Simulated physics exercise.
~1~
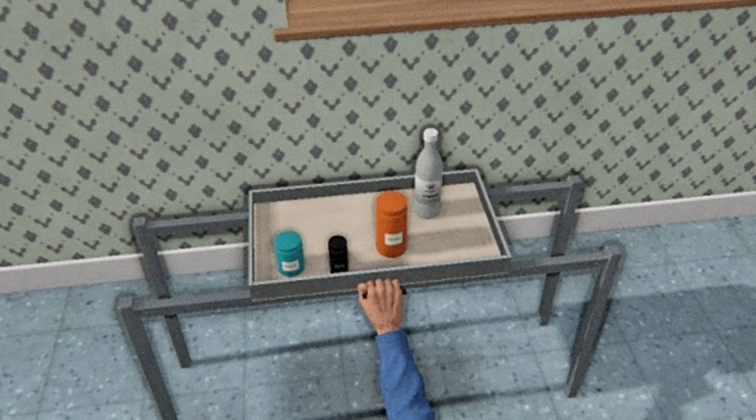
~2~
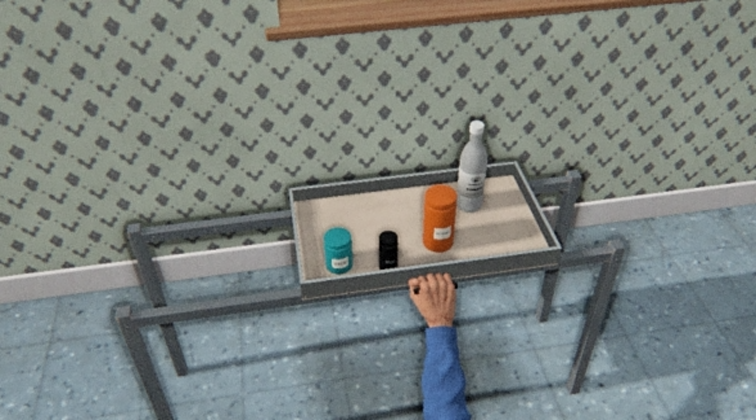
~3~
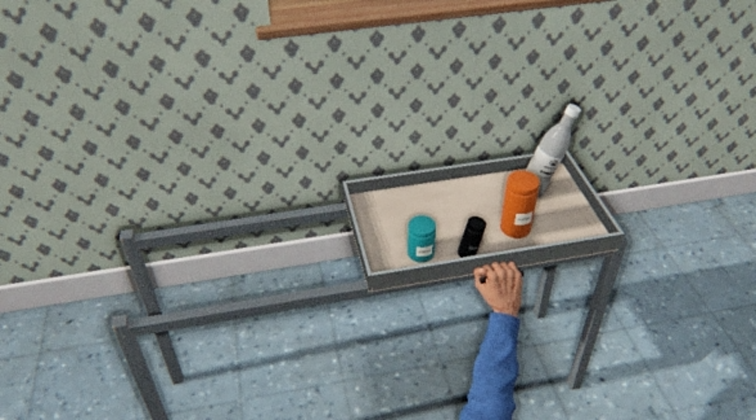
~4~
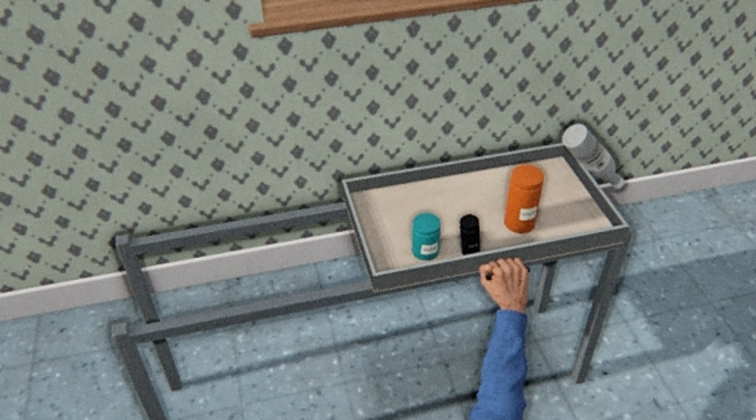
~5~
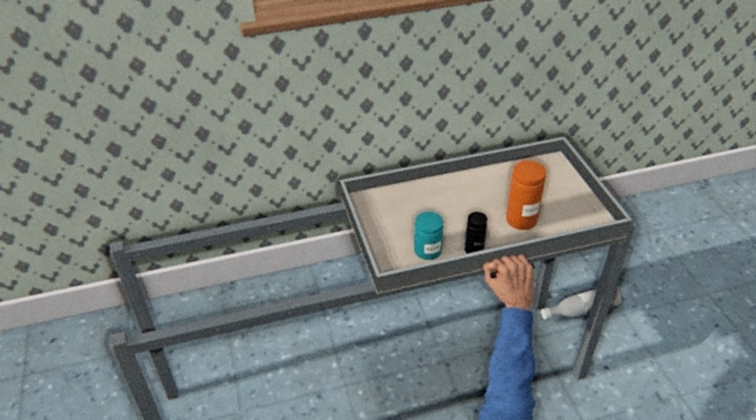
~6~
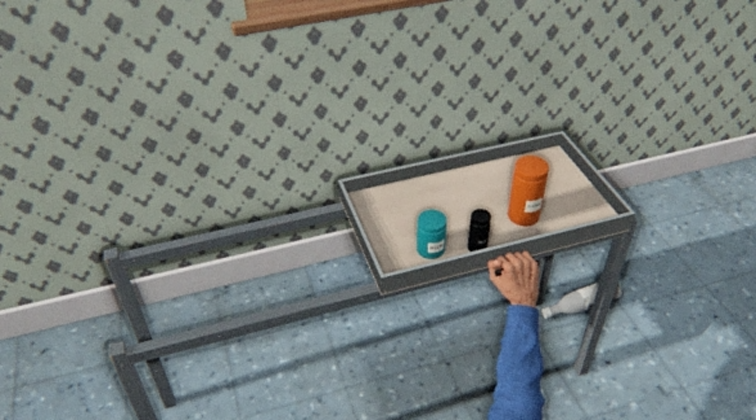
A white bottle toppled over the right end of a tray and landed on the floor after a hand slid the tray right along a metal rack. The black shaker tipped briefly but settled upright, and the turquoise and orange jars stayed standing.
